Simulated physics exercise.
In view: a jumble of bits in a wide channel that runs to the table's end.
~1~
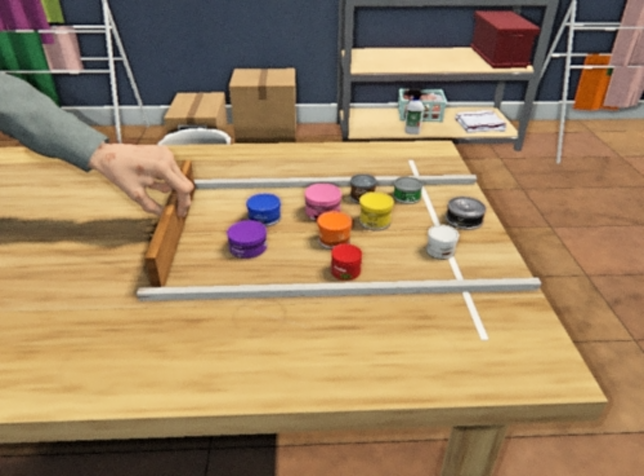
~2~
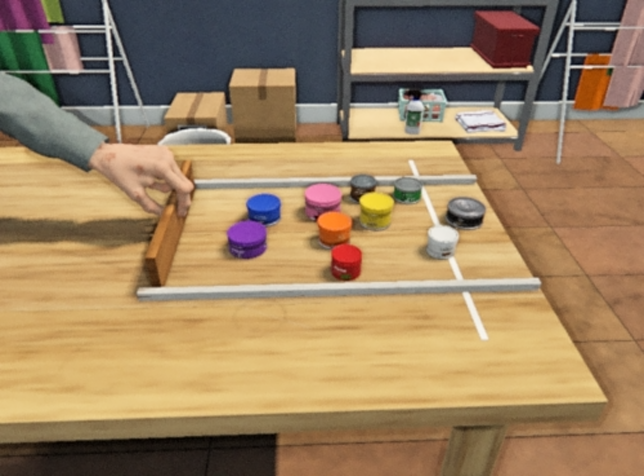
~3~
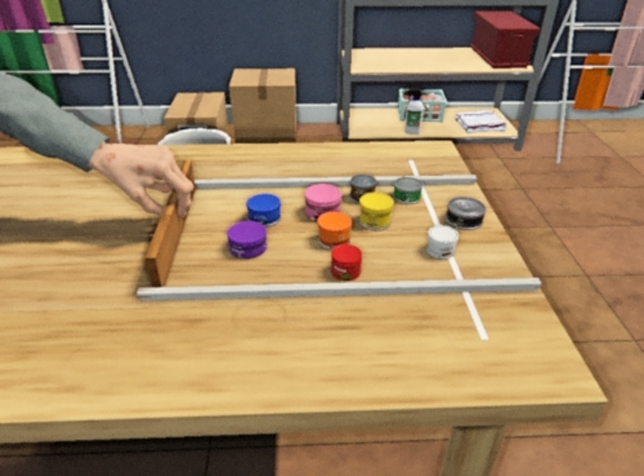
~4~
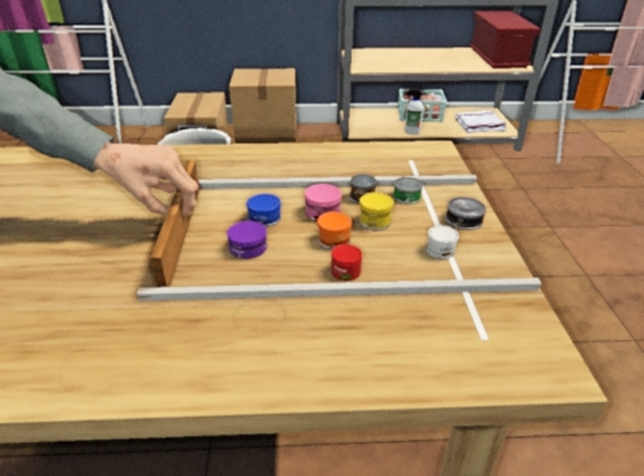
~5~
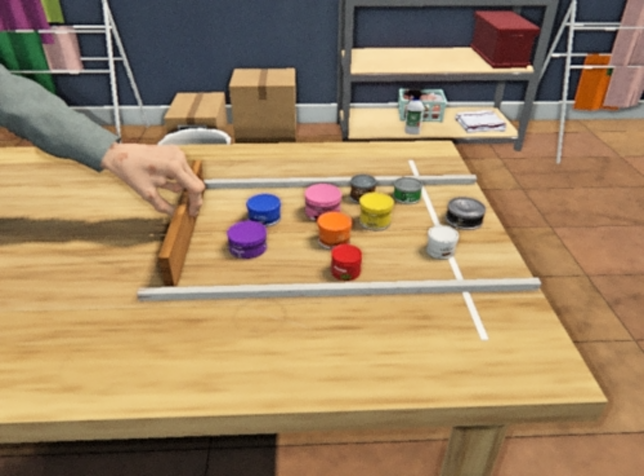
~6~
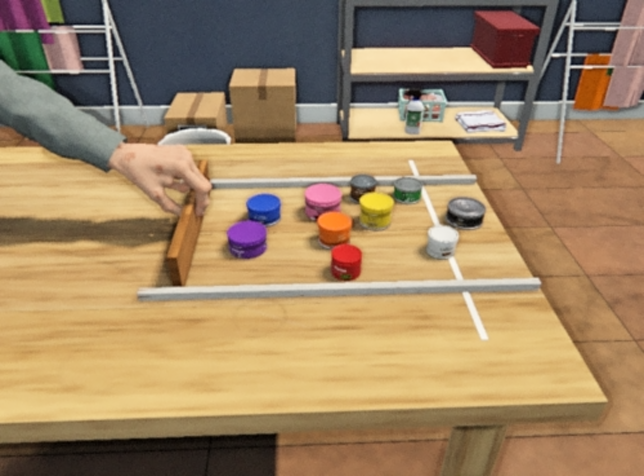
A hand held a wooden board upright at the left of a channel on a table, kept still at first, then slid it slightly right toward the colorful little pots, which stayed put.
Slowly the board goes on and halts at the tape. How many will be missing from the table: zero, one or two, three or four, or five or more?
Outcome: The number that fall off is one or two.
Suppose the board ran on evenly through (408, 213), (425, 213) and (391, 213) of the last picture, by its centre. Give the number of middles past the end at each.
In that order 0, 1 and 0.
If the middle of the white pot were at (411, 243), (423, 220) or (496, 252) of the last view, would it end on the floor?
Place by place, it stays on; falls; holds on.
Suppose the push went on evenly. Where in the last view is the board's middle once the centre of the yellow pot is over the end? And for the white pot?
About (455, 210), and (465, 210) for the other.
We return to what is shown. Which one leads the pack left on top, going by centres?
That is the yellow pot.
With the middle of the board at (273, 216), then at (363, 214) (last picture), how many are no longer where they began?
By then 3, and 8.
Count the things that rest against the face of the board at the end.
In contact: 4.
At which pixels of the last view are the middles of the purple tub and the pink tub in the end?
Near (468, 243) and (469, 193).
Soon after, none off yet; black tin at rest near (466, 213); white pot at rest near (442, 243); green pot at rest near (408, 190).
In the end, the number that fall off is one or two; gone, green pot and black tin.
